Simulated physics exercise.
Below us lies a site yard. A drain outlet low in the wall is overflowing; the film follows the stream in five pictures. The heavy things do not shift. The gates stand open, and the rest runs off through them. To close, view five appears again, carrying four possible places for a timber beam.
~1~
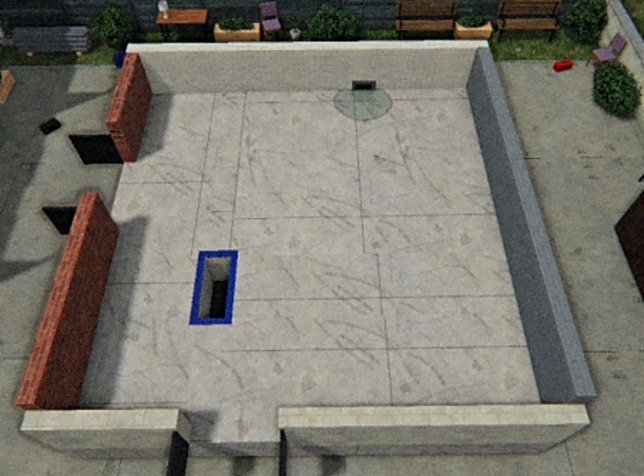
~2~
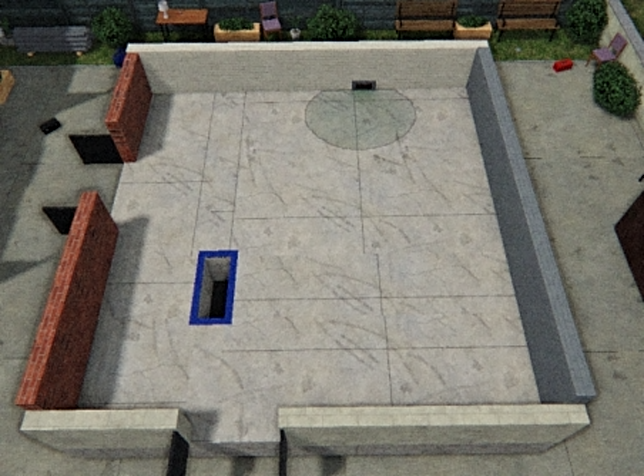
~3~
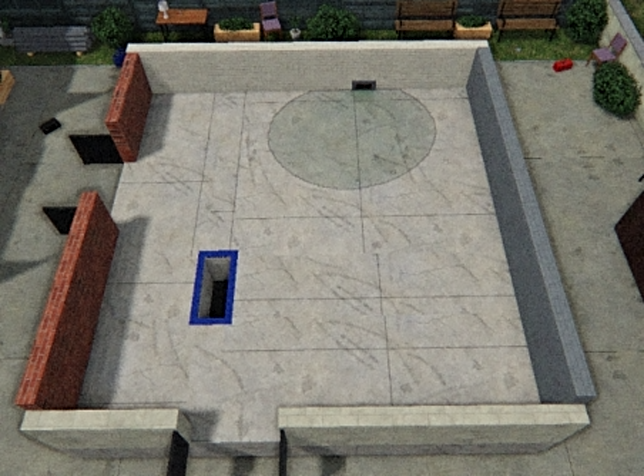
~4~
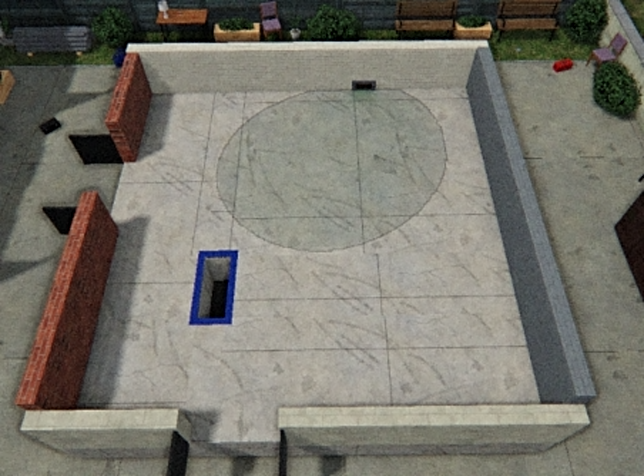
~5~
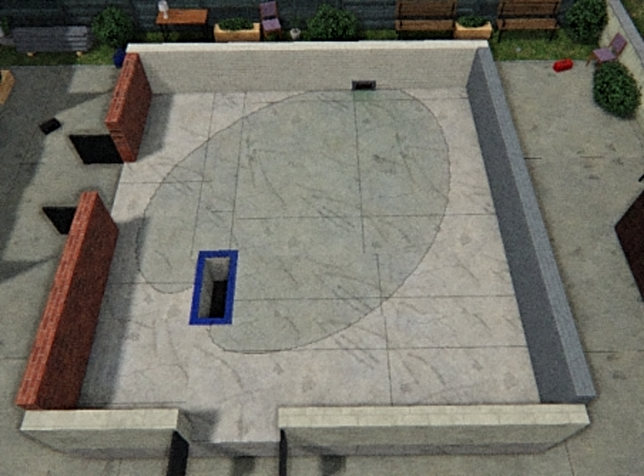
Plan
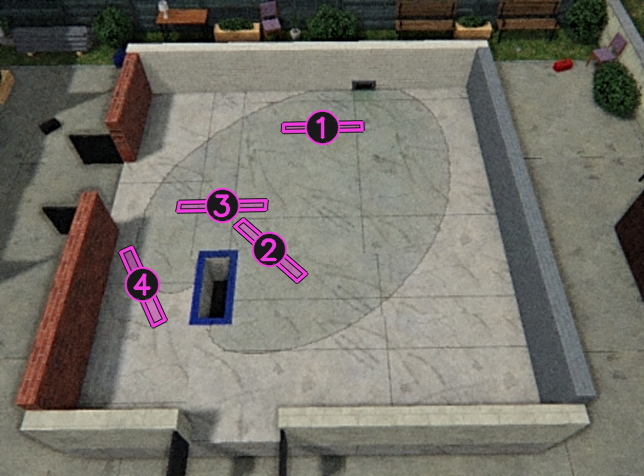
A walled concrete site yard is seen from high above, with benches, chairs and shrubs beyond its pale far wall. Red brick walls stand on the left, a grey wall on the right, and a blue-edged drain pit sits left of centre, with gaps in the left and near walls. From a small outfall at the far wall, a thin greenish sheet of water spreads toward the lower left, reaching and wrapping around the pit, while the camera stays still.
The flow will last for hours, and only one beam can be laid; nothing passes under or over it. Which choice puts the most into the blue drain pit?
The best spot is 4.
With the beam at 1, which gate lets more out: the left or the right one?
More leaves on the right.
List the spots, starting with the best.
Best to worst: 4, 3, 1, 2.
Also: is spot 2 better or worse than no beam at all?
Spot 2 is worse.
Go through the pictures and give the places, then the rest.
In the first frame, outfall at (364, 85); blue drain pit at (215, 286); open gate at (238, 425); open gate at (128, 195); 2 % of the ground under water, visible out to (341, 110); blue drain pit still dry.
In the second frame, 6 % of the ground under water, visible out to (366, 146); blue drain pit still dry.
In the third frame, 14 % of the ground under water, visible out to (309, 178); blue drain pit still dry.
In the fourth frame, 27 % of the ground under water, visible out to (288, 242); blue drain pit still dry.
In the fifth frame, 44 % of the ground under water, visible out to (228, 337); blue drain pit taking water.
In magenta, 1 from (283, 127) to (361, 126); 2 from (239, 223) to (301, 277); 3 from (178, 206) to (265, 205); 4 from (126, 249) to (159, 322).
With 1, about 15 % of the stream goes into the blue drain pit, about 79 % out by the gates.
With 2, about 11 % of the stream goes into the blue drain pit, about 85 % out by the gates.
With 3, about 25 % of the stream goes into the blue drain pit, about 68 % out by the gates.
With 4, about 35 % of the stream goes into the blue drain pit, about 60 % out by the gates.
